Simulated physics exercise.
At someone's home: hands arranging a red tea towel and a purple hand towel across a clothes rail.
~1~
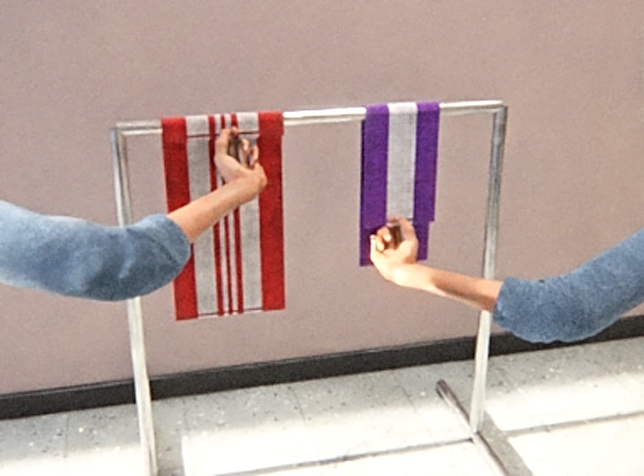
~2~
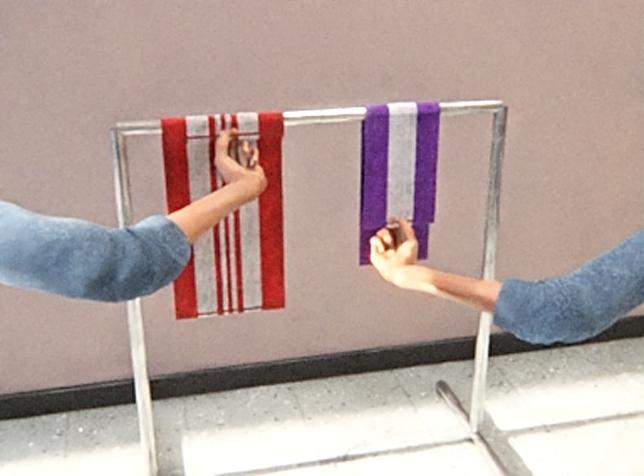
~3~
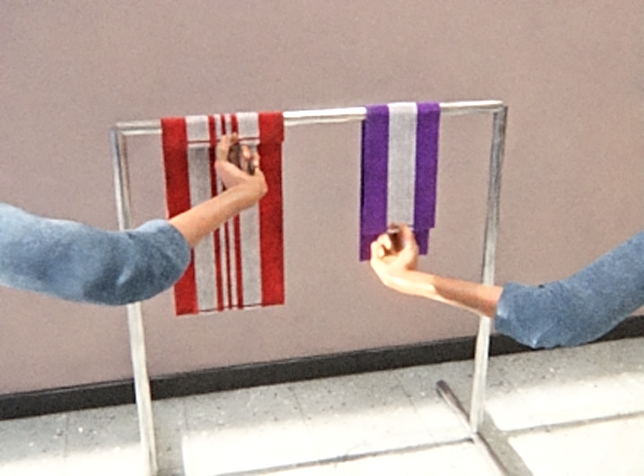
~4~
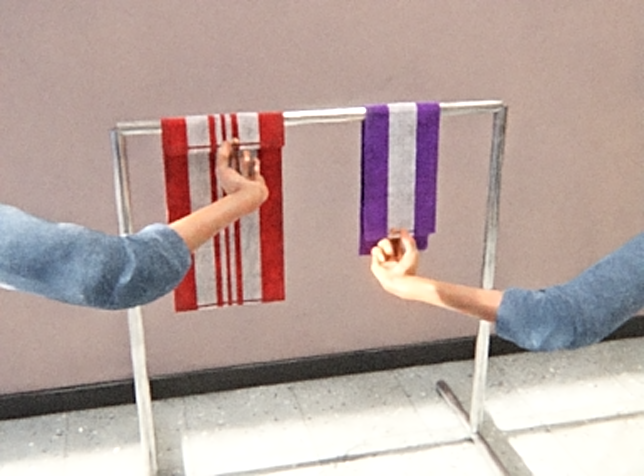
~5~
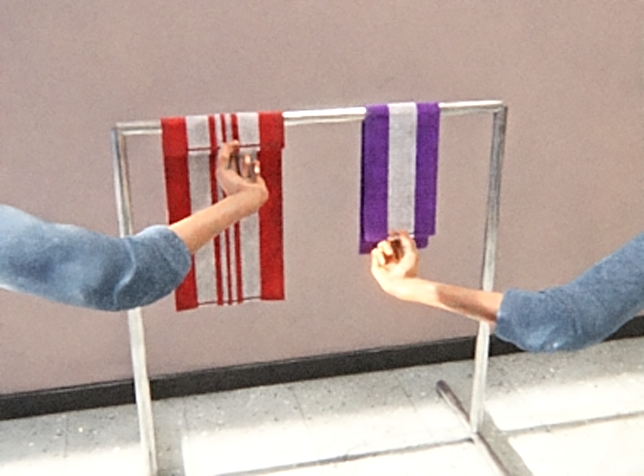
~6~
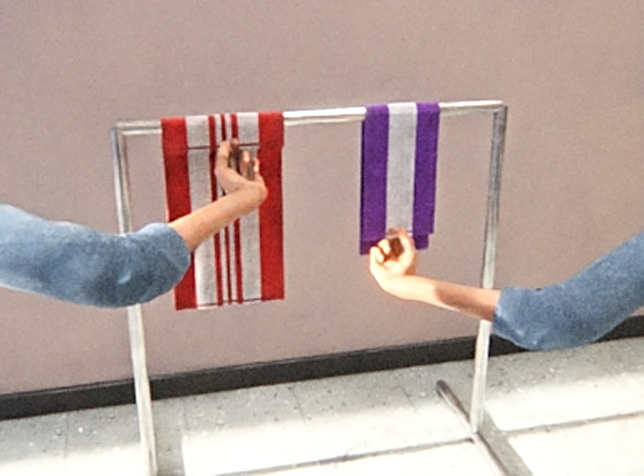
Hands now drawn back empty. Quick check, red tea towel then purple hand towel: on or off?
The red tea towel ends up off; the purple hand towel ends up still on.
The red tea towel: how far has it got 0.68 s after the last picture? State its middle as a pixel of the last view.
Around (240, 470).
Then, 0.40 s later than the last view, tea towel clear of the rail and dropping near (232, 336); hand towel at rest on the rail.
Then, 0.68 s later than the last view, tea towel in a heap on the floor near (240, 470); hand towel at rest on the rail.
Finally, tea towel in a heap on the floor; hand towel at rest on the rail. The red tea towel is pulled off by its long side and the purple hand towel stays on.
